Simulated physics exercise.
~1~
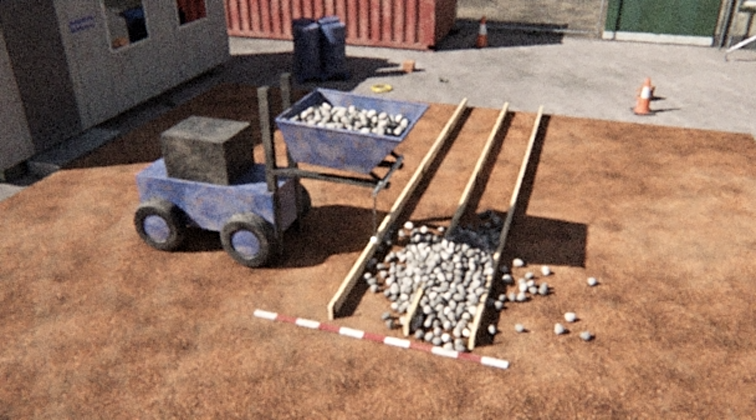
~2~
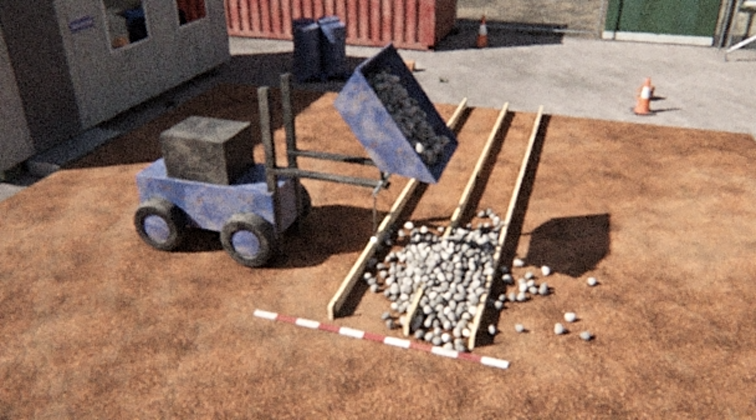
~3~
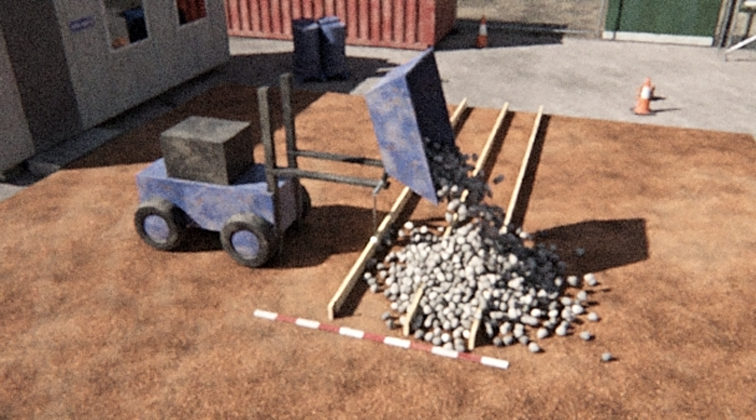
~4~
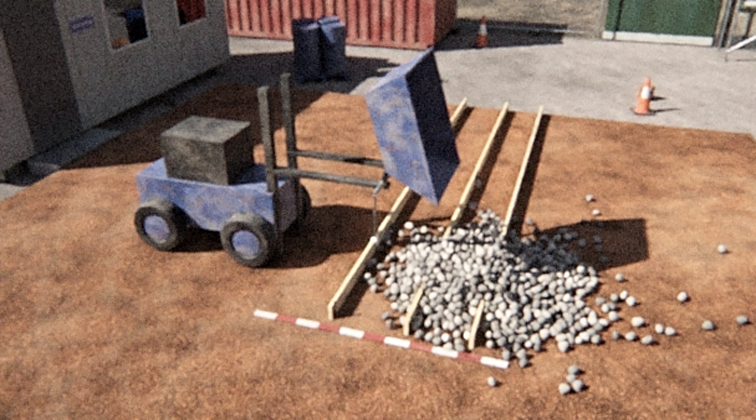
A blue fork truck tips its skip and pours grey stones over boards, widening the pile.
